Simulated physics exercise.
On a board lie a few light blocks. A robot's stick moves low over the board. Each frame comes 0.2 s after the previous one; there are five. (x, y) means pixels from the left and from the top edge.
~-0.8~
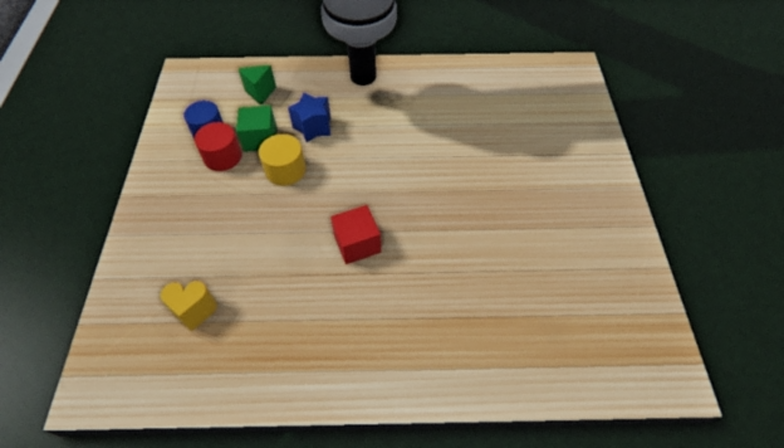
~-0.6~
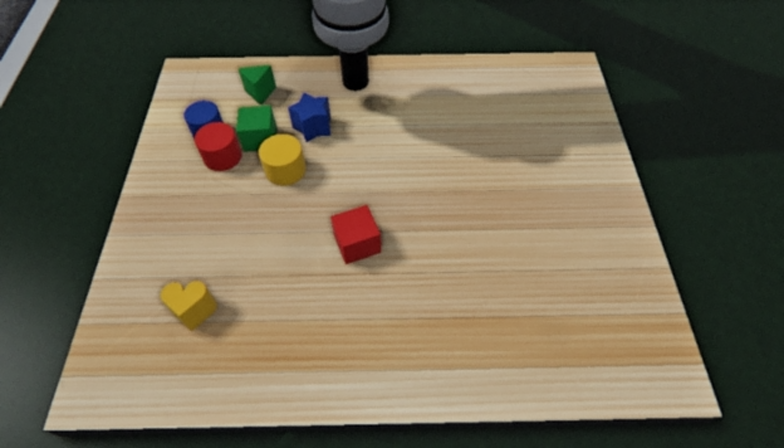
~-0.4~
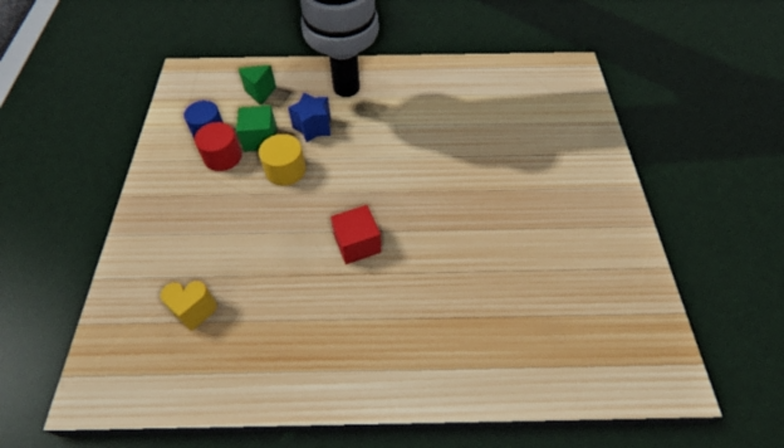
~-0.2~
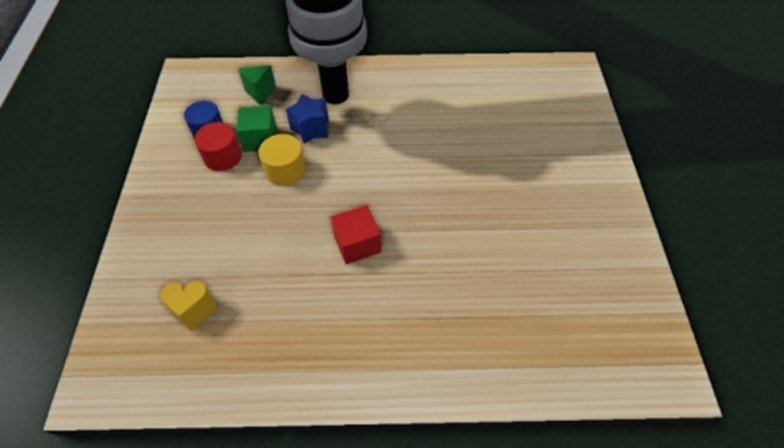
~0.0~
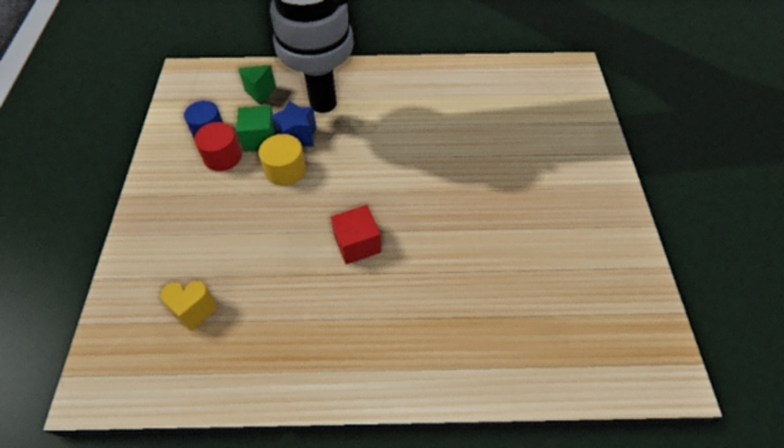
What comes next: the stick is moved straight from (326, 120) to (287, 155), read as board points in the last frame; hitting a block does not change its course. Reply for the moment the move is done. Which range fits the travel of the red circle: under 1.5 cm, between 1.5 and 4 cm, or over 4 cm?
It ends 1.5 to 4 cm away.
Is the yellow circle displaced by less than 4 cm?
No, that is not what happens.
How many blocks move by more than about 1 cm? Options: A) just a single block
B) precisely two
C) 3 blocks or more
It's C.
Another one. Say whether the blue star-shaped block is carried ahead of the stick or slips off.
Final position: Ahead.
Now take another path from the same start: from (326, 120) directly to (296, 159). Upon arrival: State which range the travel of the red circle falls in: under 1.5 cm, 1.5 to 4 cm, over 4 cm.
The shift is from 1.5 to 4 cm.
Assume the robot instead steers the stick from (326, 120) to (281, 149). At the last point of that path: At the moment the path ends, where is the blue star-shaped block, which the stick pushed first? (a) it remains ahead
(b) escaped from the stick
Answer: A.
What follows on the original path. Halfway along, stick (304, 122); red circle (202, 139); green four-sided block (243, 123), turned 10° clockwise; yellow circle (270, 160); blue star-shaped block (279, 131), turned 25° clockwise.
At the end, stick (283, 140); red circle (193, 140); green four-sided block (235, 127), turned 40° clockwise; yellow circle (249, 182); blue star-shaped block (257, 151), turned 25° clockwise.
